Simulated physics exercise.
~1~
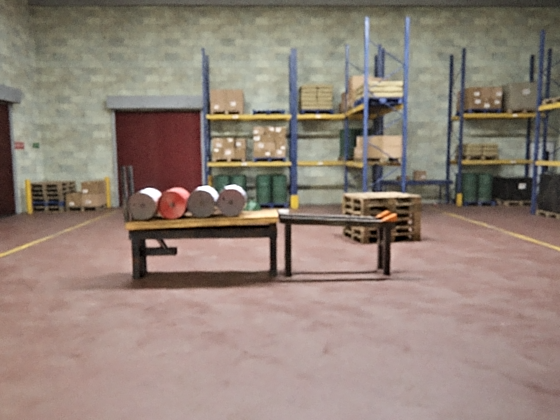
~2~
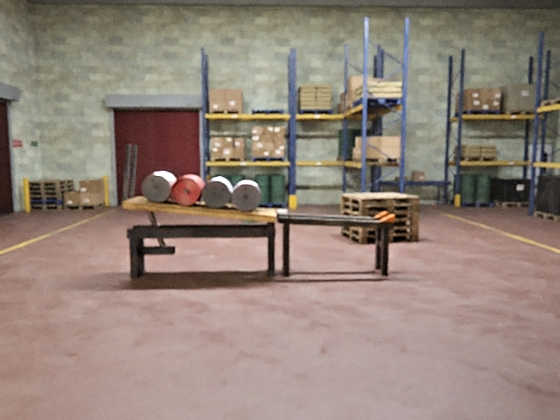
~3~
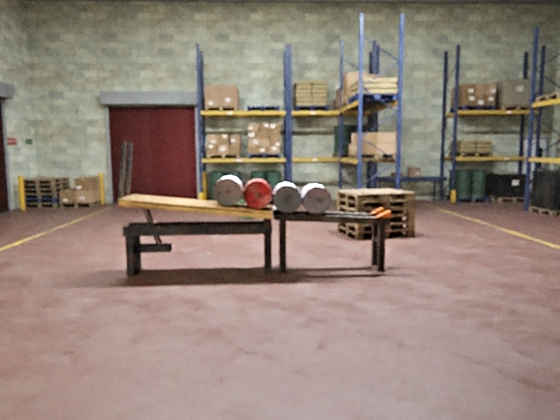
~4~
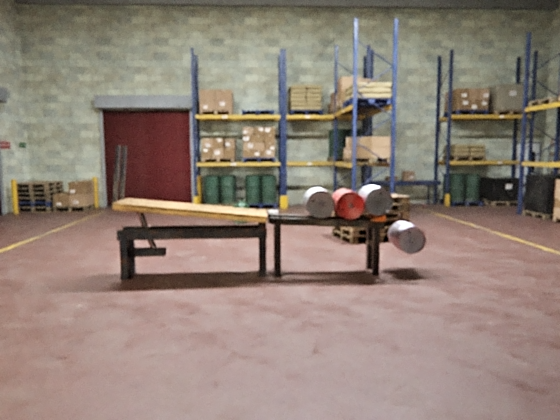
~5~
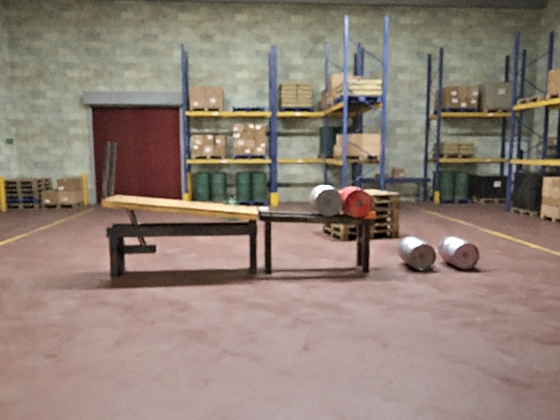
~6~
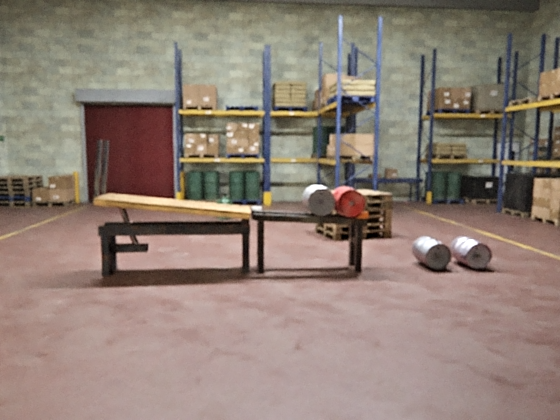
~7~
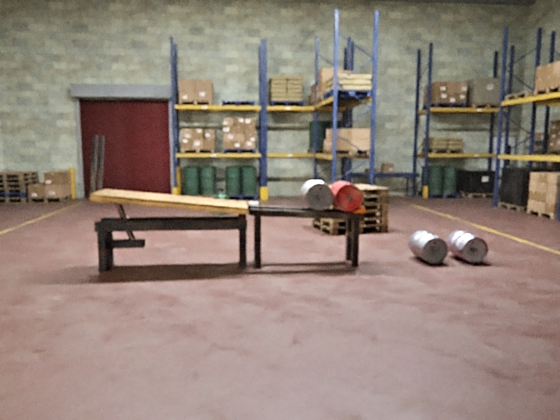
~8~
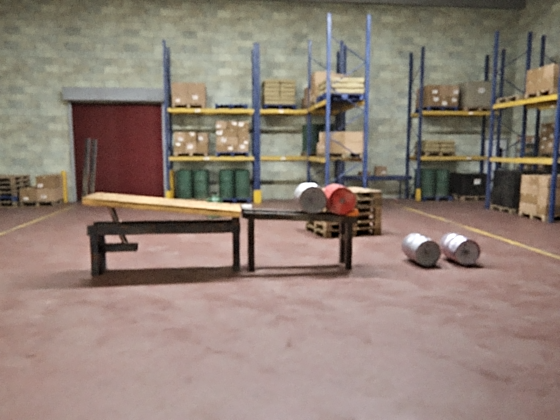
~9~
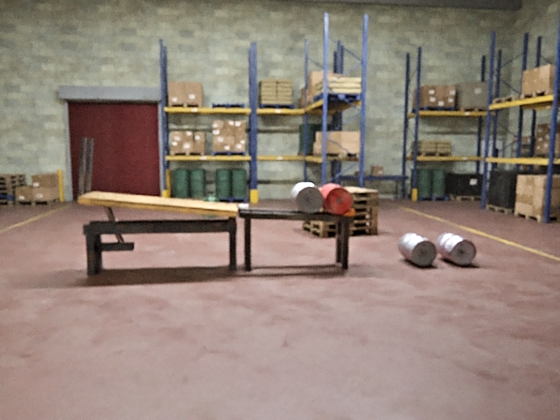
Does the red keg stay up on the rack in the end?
Yes, the red keg comes to rest on the rack at its right end, with a grey keg just behind it.
